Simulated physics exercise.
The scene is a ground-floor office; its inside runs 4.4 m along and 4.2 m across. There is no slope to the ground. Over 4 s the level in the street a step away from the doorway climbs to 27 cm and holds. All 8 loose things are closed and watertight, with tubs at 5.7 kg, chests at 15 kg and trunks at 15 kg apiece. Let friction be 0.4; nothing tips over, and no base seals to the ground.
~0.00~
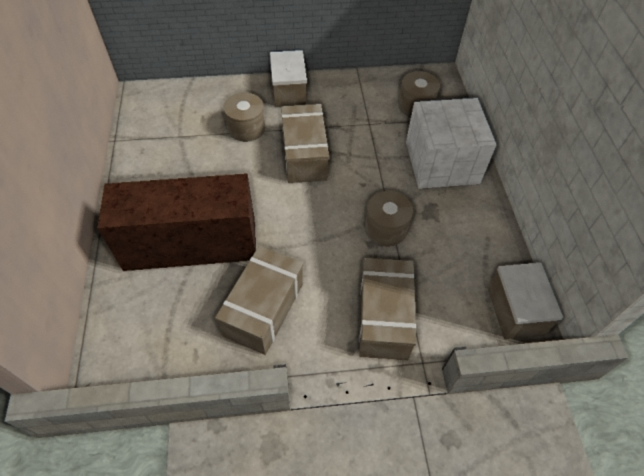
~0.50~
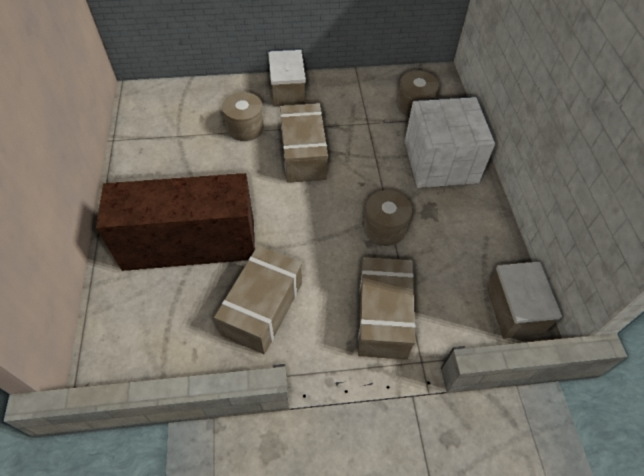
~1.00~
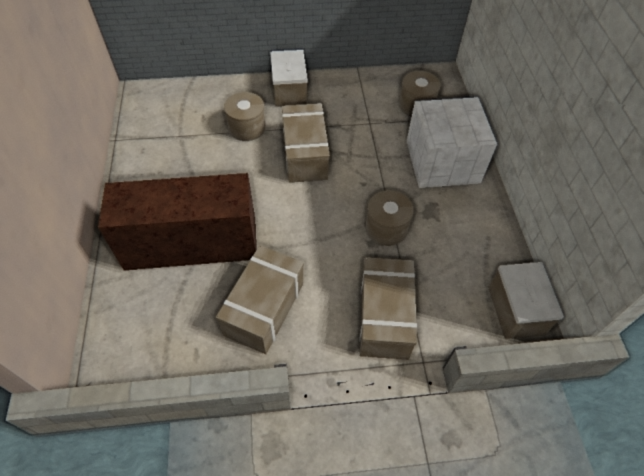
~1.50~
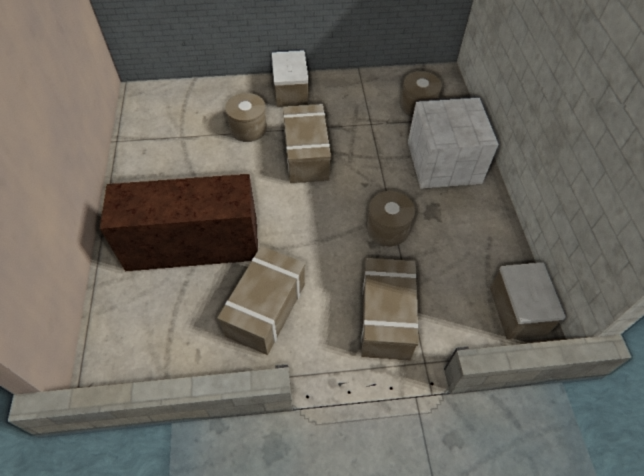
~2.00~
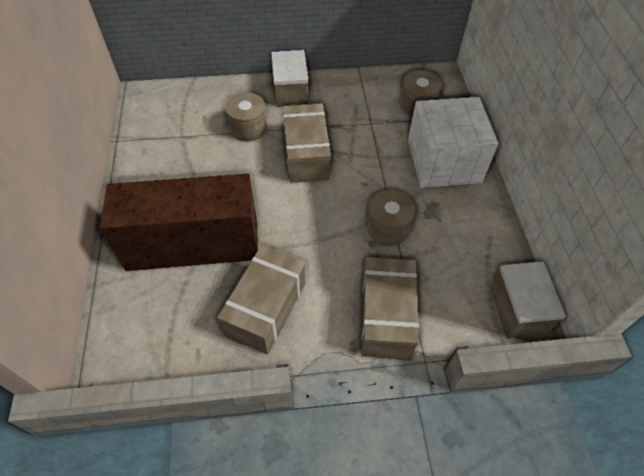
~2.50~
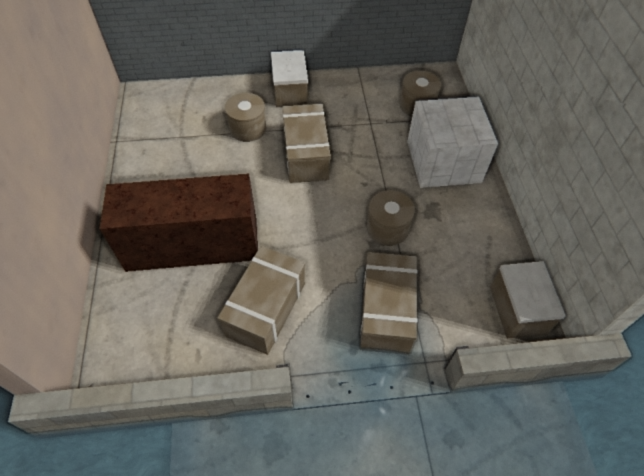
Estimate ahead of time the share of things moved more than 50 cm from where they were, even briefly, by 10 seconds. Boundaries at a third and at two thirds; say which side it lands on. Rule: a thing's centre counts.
It reaches the top third.
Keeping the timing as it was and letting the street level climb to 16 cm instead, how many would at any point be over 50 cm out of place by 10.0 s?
That would give 5.
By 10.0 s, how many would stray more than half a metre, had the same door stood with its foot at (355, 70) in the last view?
Then 6 of them would.
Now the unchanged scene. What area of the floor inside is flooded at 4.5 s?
That flooded area is roughly 8.0 m2.
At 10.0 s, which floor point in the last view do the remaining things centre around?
They average out to somewhere around (316, 165).
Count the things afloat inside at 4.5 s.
Total: 0.
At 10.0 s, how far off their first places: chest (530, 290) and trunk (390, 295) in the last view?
Respectively 60 and 300 cm.
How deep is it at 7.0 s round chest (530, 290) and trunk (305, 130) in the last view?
First roughly 6 cm, second roughly 11 cm.
After 3.5 s 0 of 8 are over 50 cm from their spots; 0 afloat.
After 4.5 s 3 of 8 are over 50 cm from their spots; 0 afloat.
After 7.0 s 5 of 8 are over 50 cm from their spots; 6 afloat.
After 10.0 s 7 of 8 are over 50 cm from their spots, and 8 have been at some point; 8 afloat.
